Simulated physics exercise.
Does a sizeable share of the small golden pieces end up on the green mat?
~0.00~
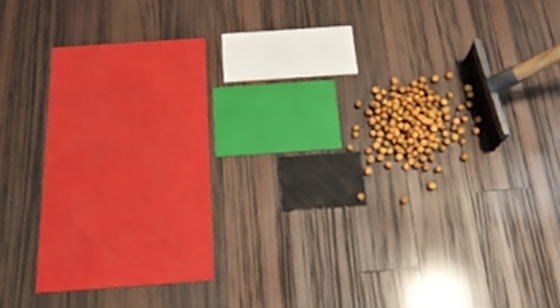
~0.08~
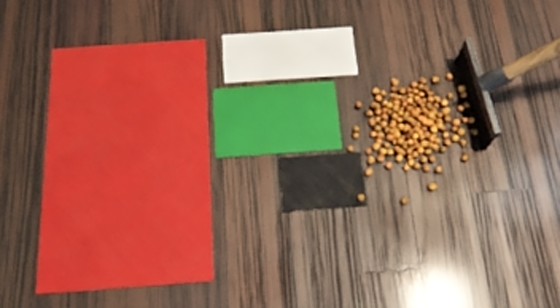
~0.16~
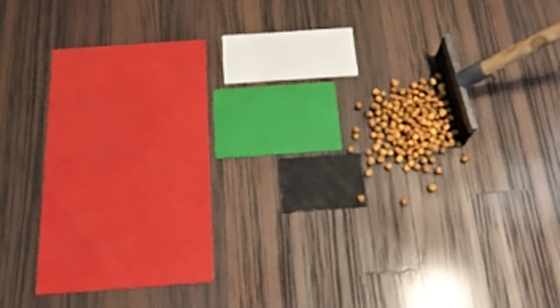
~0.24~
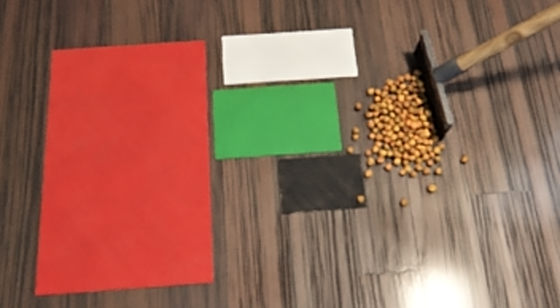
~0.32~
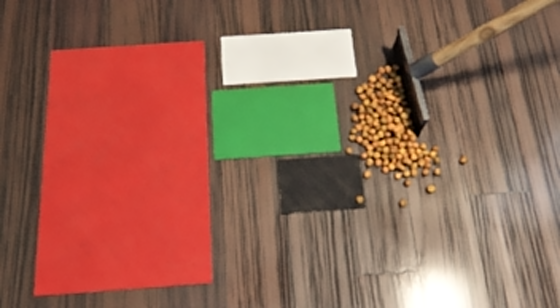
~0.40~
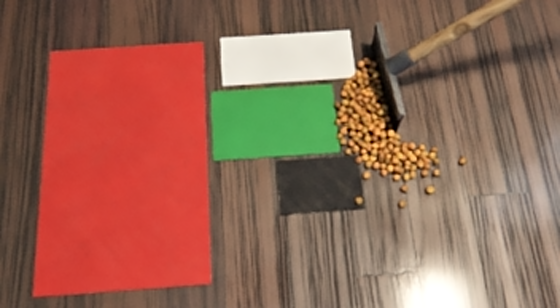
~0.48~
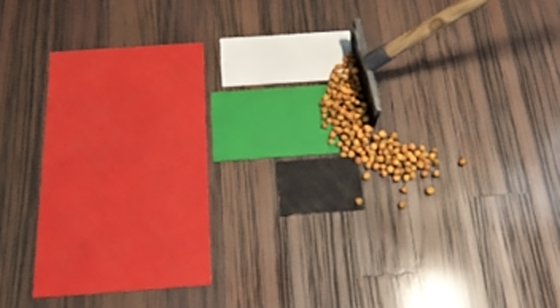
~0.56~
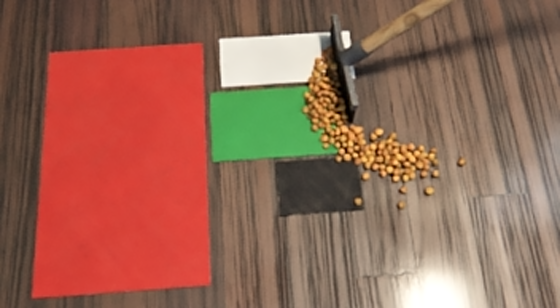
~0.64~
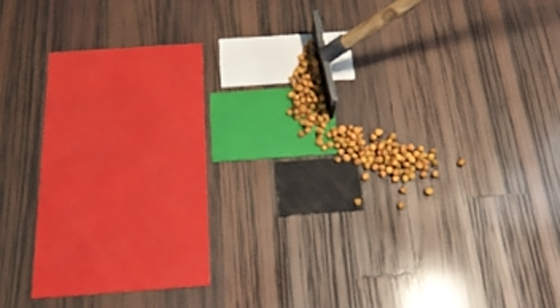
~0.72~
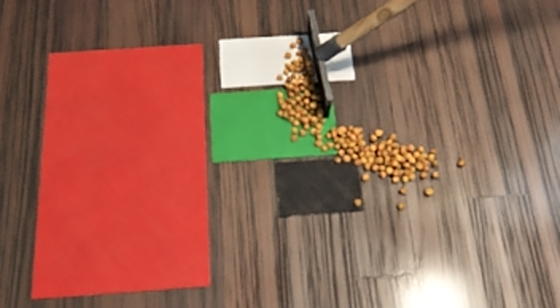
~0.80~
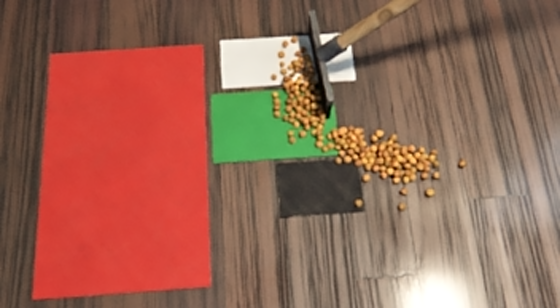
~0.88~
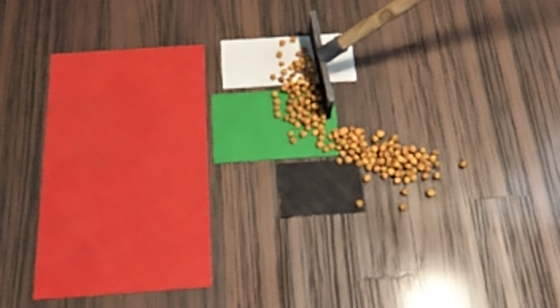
Yes, a good part of the pile comes to rest on the green mat. A smaller share lies on the white one, and the red and black mats get practically none.
A squeegee pushes golden pieces left, some onto green and white mats, then stops.
